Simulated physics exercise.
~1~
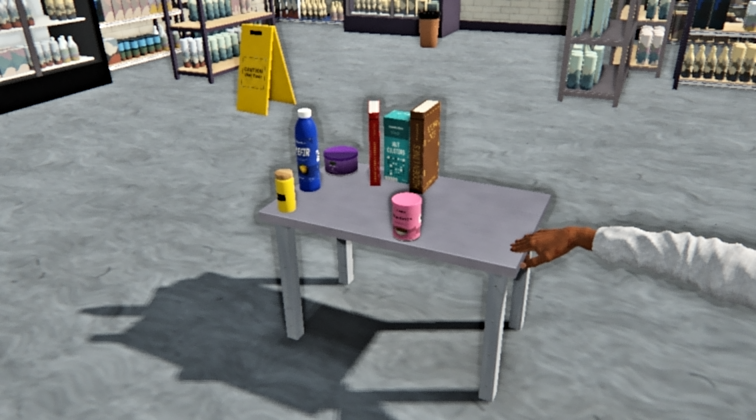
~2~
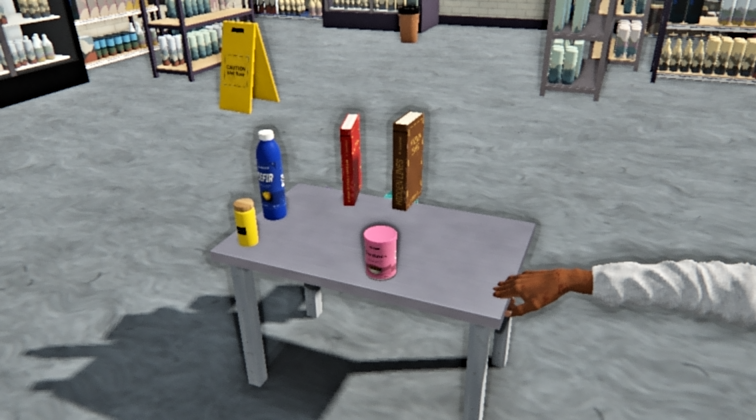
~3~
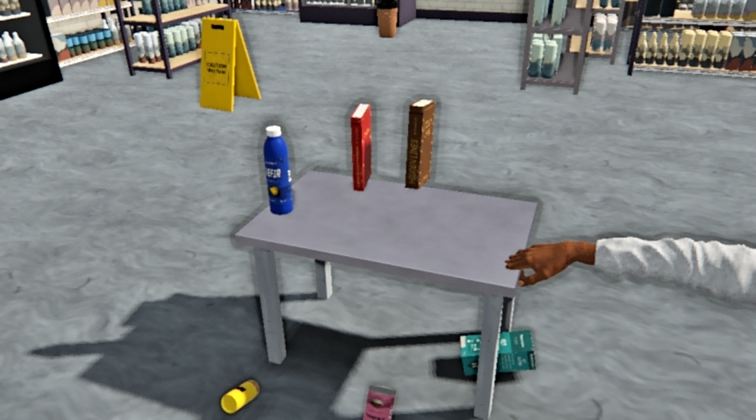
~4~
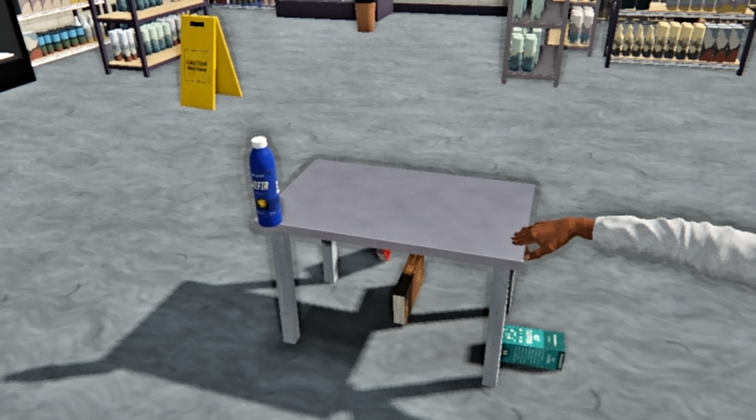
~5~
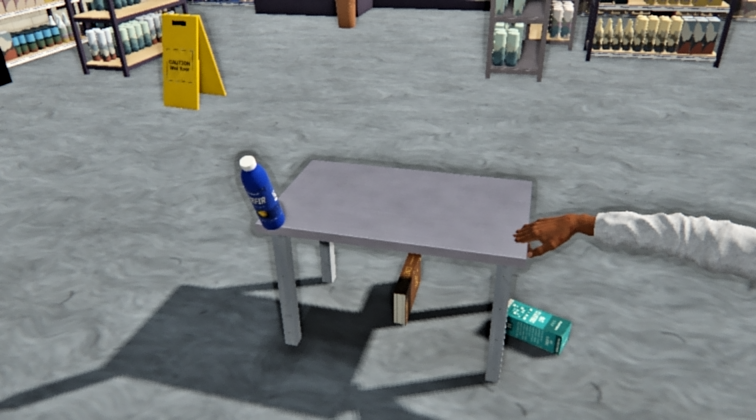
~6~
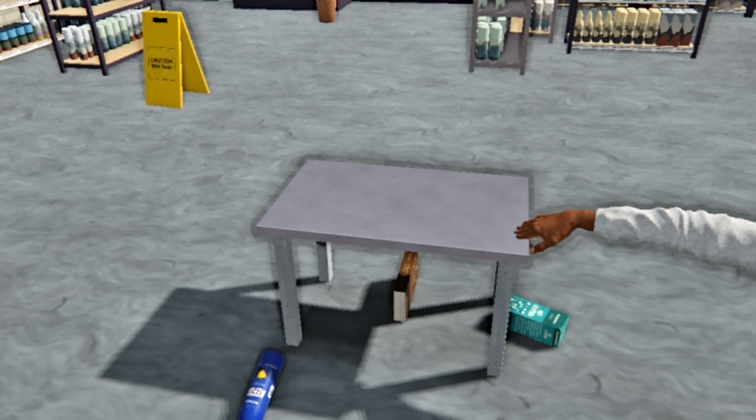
To begin with, a blue bottle, a yellow shaker, a purple tub, a pink tin and three book-like items stand on a small grey table in a shop, with a hand at its right edge. The table shifts towards the viewer, and the purple tub and turquoise carton leave the top. Next the yellow shaker and pink tin drop to the floor in front, while the red and brown books go off the back. The blue bottle, alone at the left corner, leans and falls. Finally, the tabletop is bare, with the bottle, brown book and carton lying below.
